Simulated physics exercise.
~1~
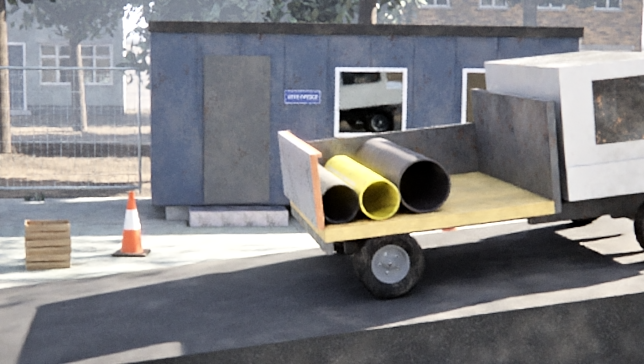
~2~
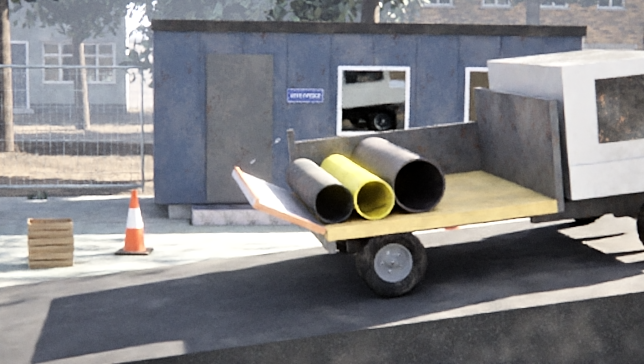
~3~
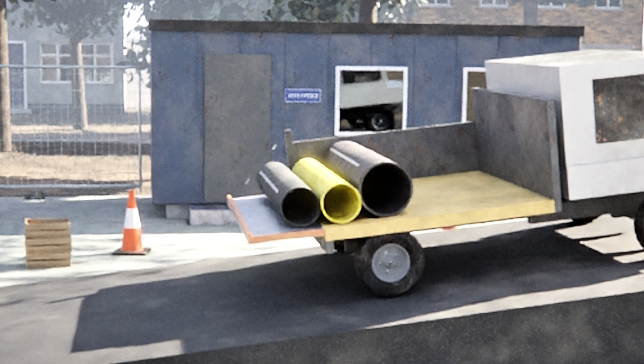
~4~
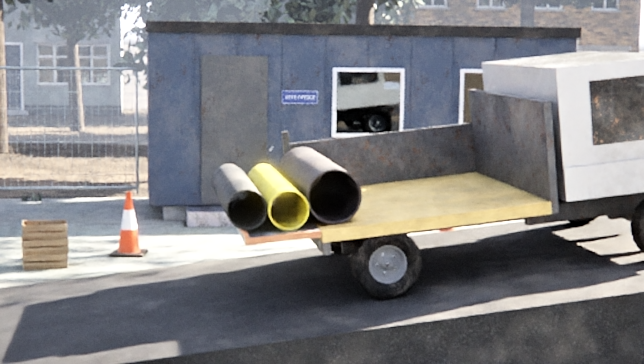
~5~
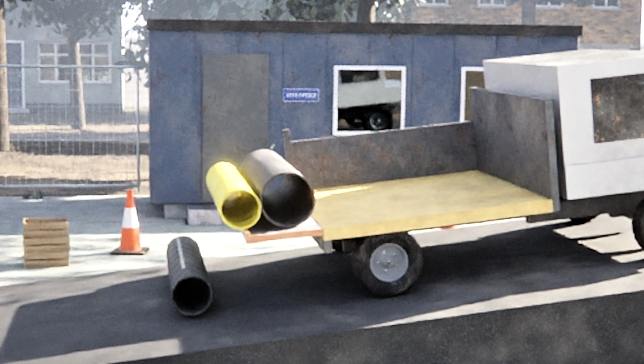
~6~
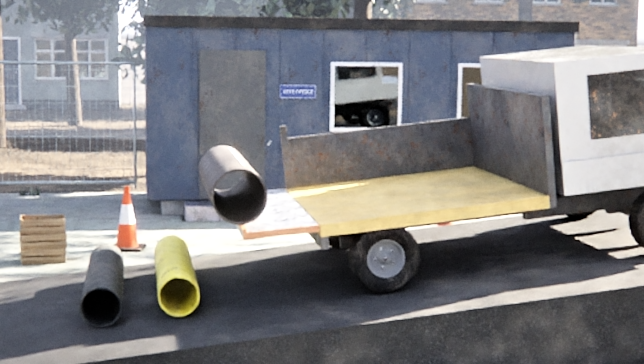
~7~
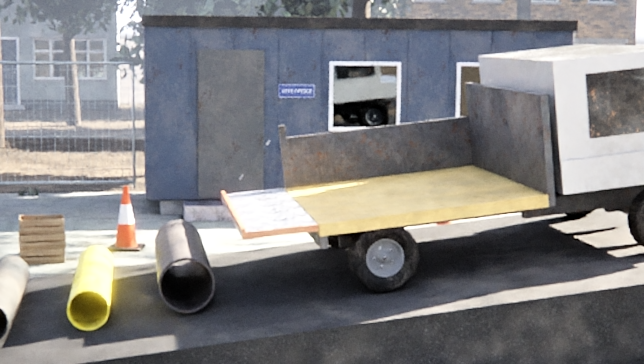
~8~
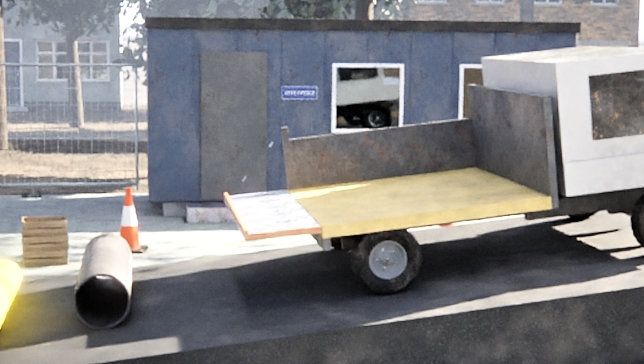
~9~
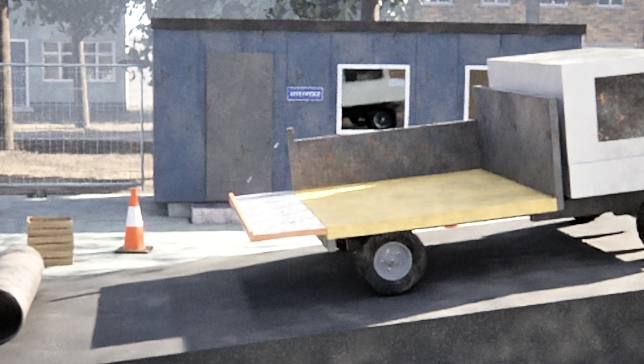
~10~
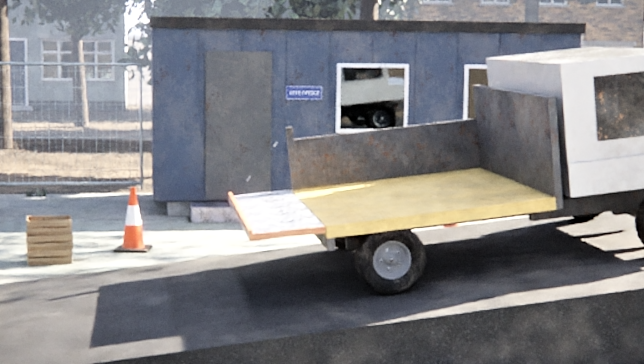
The clip opens on a pick-up standing nose-up on a slope, with three hollow pipes, a yellow one between two dark ones, resting against its raised tailgate. The tailgate swings down and stops roughly in line with the bed, and the pipes roll left onto it together. The leftmost dark pipe drops off the end to the road, followed by the yellow pipe and then the larger dark one. All three keep rolling left down the slope, past the crate and traffic cone, and leave view one after another. The bed and lowered tailgate are left empty.
